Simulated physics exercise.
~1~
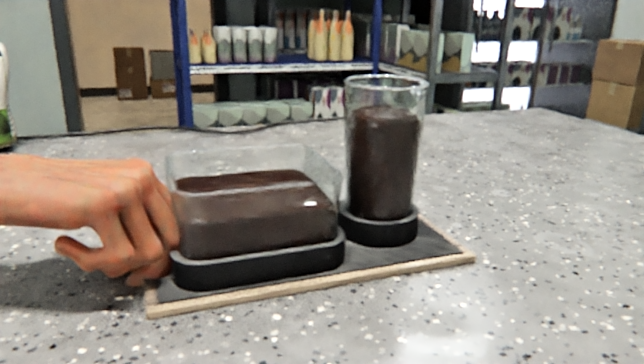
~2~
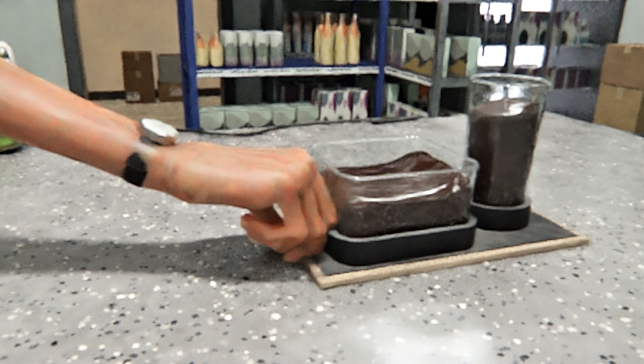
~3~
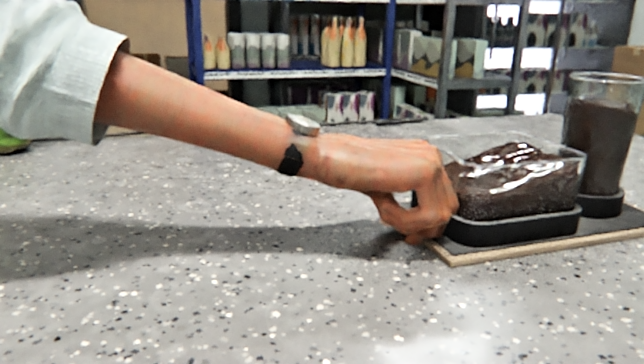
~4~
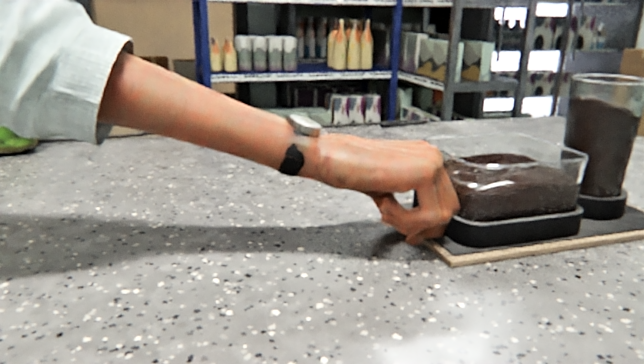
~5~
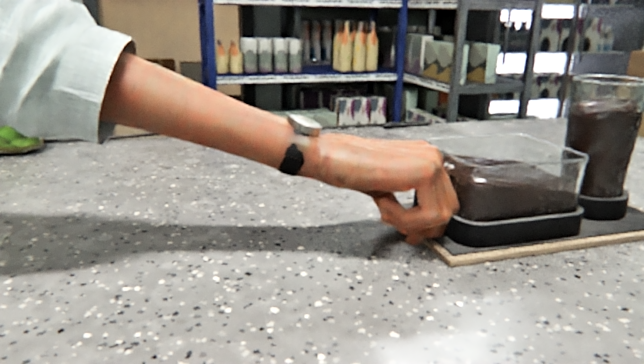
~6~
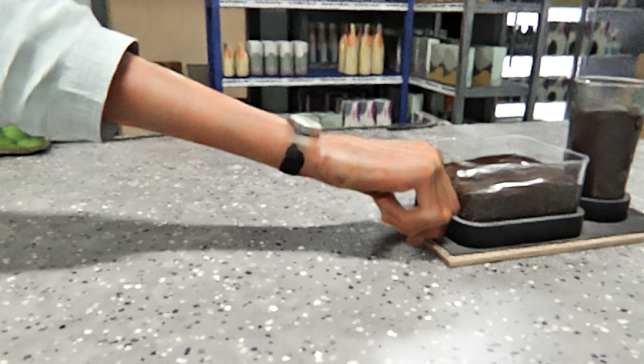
The clip opens on a speckled grey counter before stocked shelves, where a hand rests against the left side of a tray carrying a clear, open food box and a tall glass, both holding dark coffee in snug black holders. The hand pushes the tray smoothly to the right, bringing a watch and a pale sleeve into view. As the tray comes to a stop, the coffee in the box heaves into a rough, glossy surface. It then rocks and gradually calms, while the glass stays upright and keeps its coffee below the rim. At the end, the tray sits still with the hand beside it.
